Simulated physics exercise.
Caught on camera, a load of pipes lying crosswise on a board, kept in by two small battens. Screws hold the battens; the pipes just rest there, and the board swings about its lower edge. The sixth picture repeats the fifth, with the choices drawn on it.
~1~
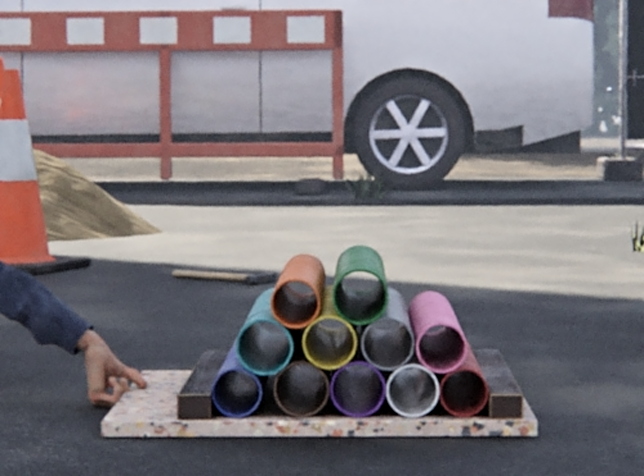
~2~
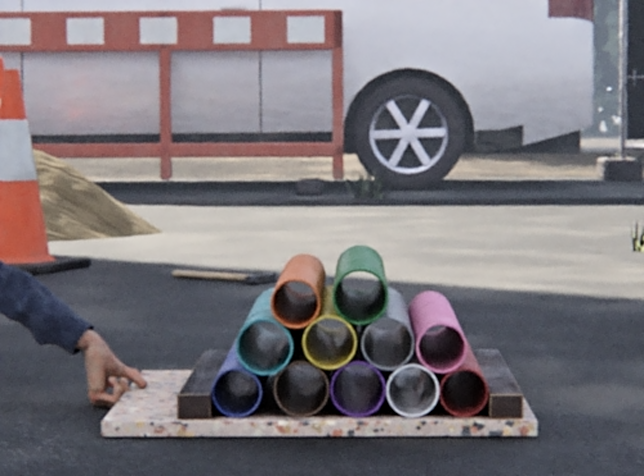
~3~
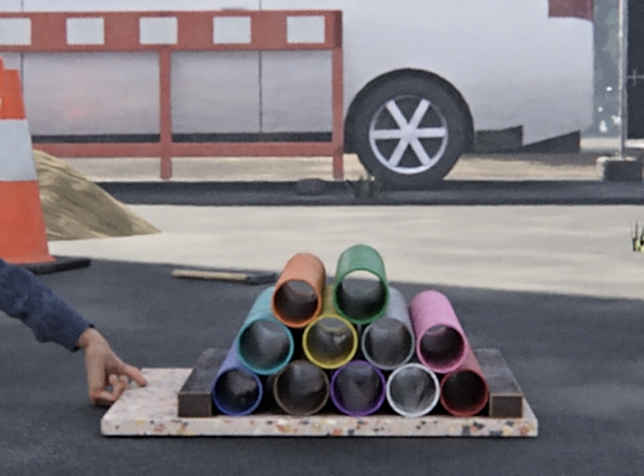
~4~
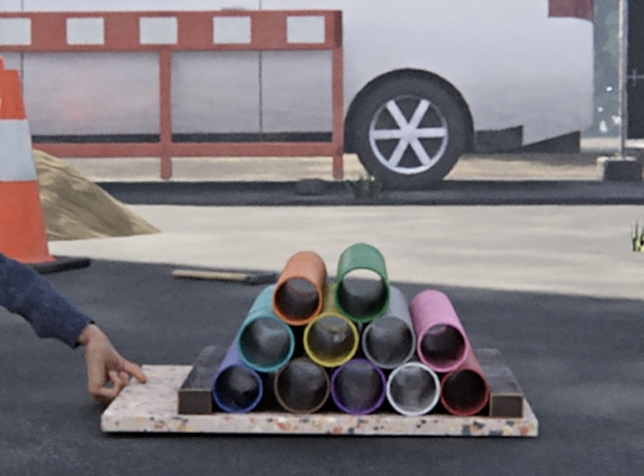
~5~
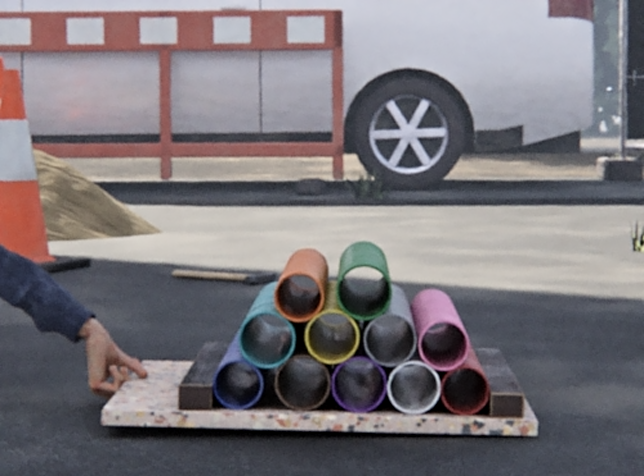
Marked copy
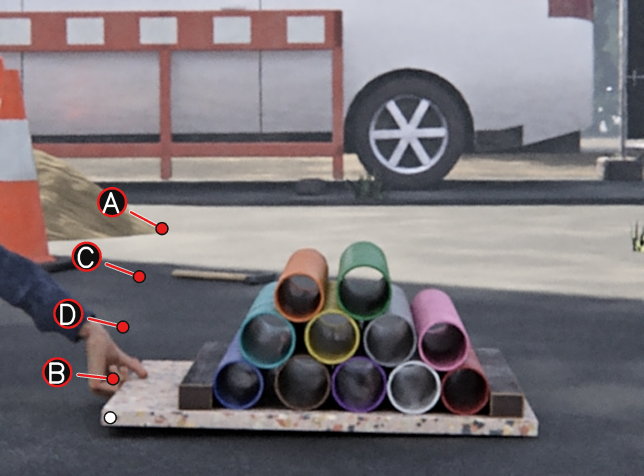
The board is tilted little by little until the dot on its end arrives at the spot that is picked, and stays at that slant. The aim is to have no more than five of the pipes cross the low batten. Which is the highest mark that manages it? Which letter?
Stop at A.
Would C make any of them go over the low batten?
No.
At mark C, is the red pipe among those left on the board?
The red pipe: Yes.
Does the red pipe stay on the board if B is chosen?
The red pipe: Yes.
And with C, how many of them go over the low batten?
At C the number is none.
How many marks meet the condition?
Four of the four.
On the marked copy, A at (162, 229); B at (113, 379); C at (139, 277); D at (123, 327); the white dot at (110, 418).
Taking A. A third of the way, board at 18°.
Two thirds of the way, board at 28°.
When it is over, board at 28°, five over the low batten.
As for the rest, B none over the low batten; C none over the low batten; D none over the low batten.
